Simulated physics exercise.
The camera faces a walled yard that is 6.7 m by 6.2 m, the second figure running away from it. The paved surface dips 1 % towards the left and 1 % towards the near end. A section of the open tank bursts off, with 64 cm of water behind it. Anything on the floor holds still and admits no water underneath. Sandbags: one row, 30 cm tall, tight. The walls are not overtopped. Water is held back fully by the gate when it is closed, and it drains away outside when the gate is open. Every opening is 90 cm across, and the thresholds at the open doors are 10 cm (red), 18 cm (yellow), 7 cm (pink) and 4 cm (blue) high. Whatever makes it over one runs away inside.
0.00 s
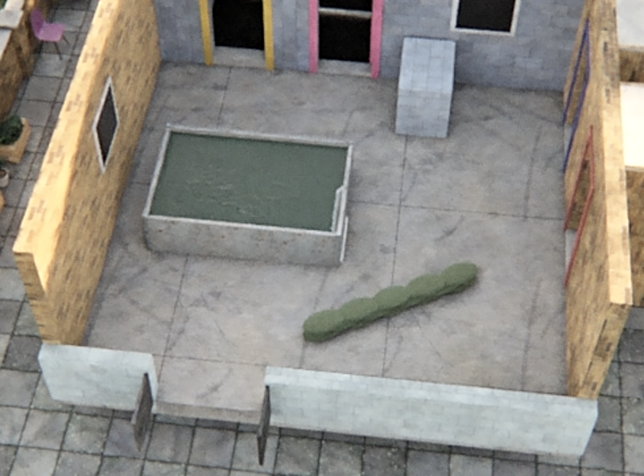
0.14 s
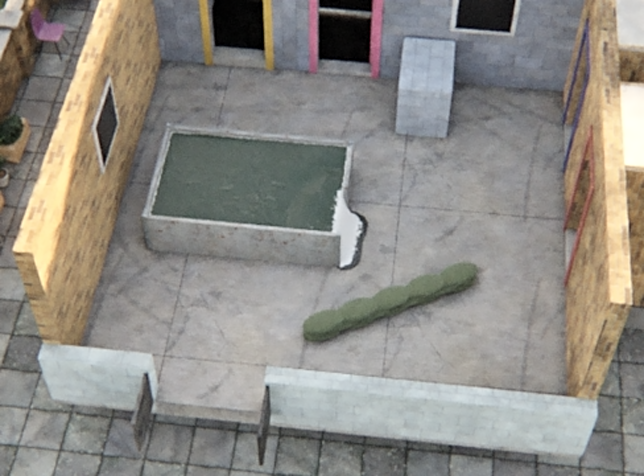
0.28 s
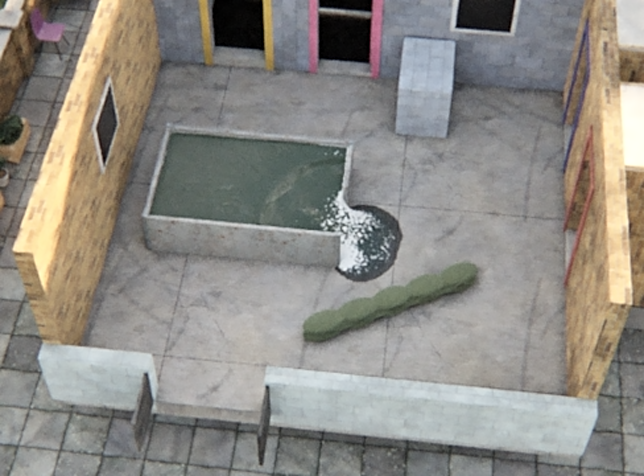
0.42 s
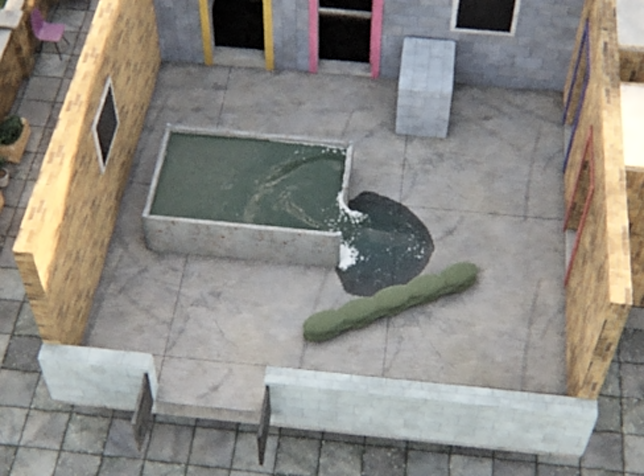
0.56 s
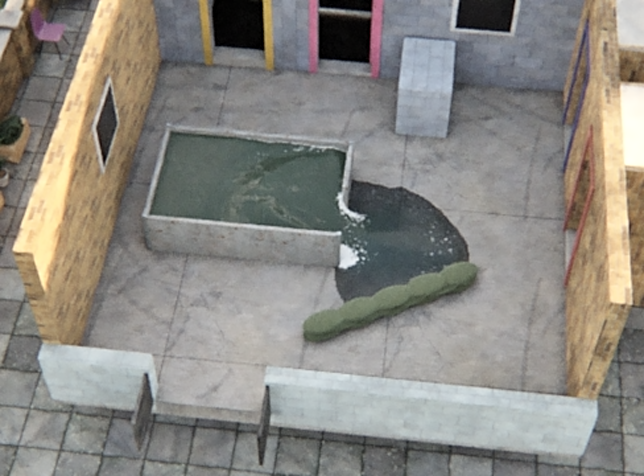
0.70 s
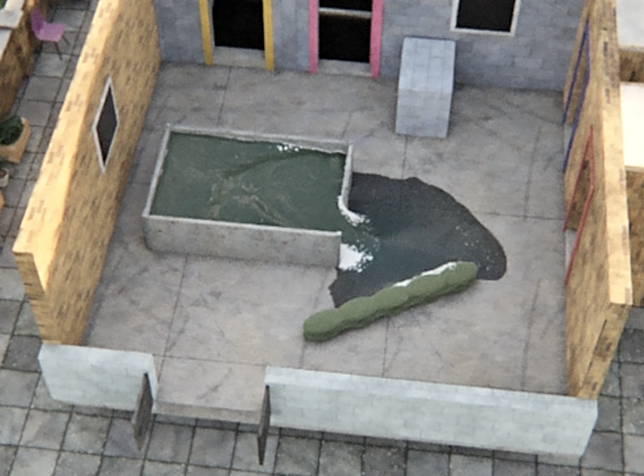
In this clip, dark water bursts from the right end of a raised open tank in a walled yard, foaming at the gap, and spreads rightward across the paving, reaching and running along a low green hedge.
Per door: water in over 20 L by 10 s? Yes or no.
Red door yes, yellow door no, pink door no, blue door yes.
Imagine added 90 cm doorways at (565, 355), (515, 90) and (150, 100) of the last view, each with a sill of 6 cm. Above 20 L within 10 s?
So, in the order given, it's shy of the mark, then beyond the mark, then shy of the mark.
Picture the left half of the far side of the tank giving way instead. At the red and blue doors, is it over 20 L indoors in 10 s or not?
Red door doesn't reach it, blue door doesn't reach it.
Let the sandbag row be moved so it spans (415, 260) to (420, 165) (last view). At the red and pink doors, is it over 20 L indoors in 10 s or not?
Red within the limit, pink exceeded.
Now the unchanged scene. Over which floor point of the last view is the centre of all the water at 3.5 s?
Centre: Approx. (334, 212) px.
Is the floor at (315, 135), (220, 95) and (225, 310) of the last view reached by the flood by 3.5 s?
Point 1: Unreached; point 2: Unreached; point 3: Reached.
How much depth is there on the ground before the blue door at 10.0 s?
I'd say close to 10.0 cm.
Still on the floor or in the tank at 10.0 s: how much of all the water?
Roughly 86 per cent is still there.
After 1.4 s water covers 20 % of the floor and is deepest (37 cm) near (415, 288); red door 16 cm at the sill, 6 L in, yellow door not reached, pink door not reached, blue door not reached.
After 2.2 s water covers 25 % of the floor and is deepest (35 cm) near (415, 288); red door 22 cm at the sill, 61 L in, yellow door not reached, pink door not reached, blue door 10 cm at the sill, 0 L in.
After 3.5 s water covers 40 % of the floor and is deepest (27 cm) near (543, 99); red door 20 cm at the sill, 134 L in, yellow door not reached, pink door not reached, blue door 12 cm at the sill, 36 L in.
After 6.0 s water covers 60 % of the floor and is deepest (20 cm) near (454, 92); red door 15 cm at the sill, 181 L in, yellow door 1 cm at the sill, 0 L in, pink door 3 cm at the sill, 0 L in, blue door 13 cm at the sill, 93 L in.
After 10.0 s water covers 90 % of the floor and is deepest (16 cm) near (389, 296); red door 10 cm at the sill, 223 L in, yellow door 1 cm at the sill, 0 L in, pink door 1 cm at the sill, 0 L in, blue door 10 cm at the sill, 154 L in.
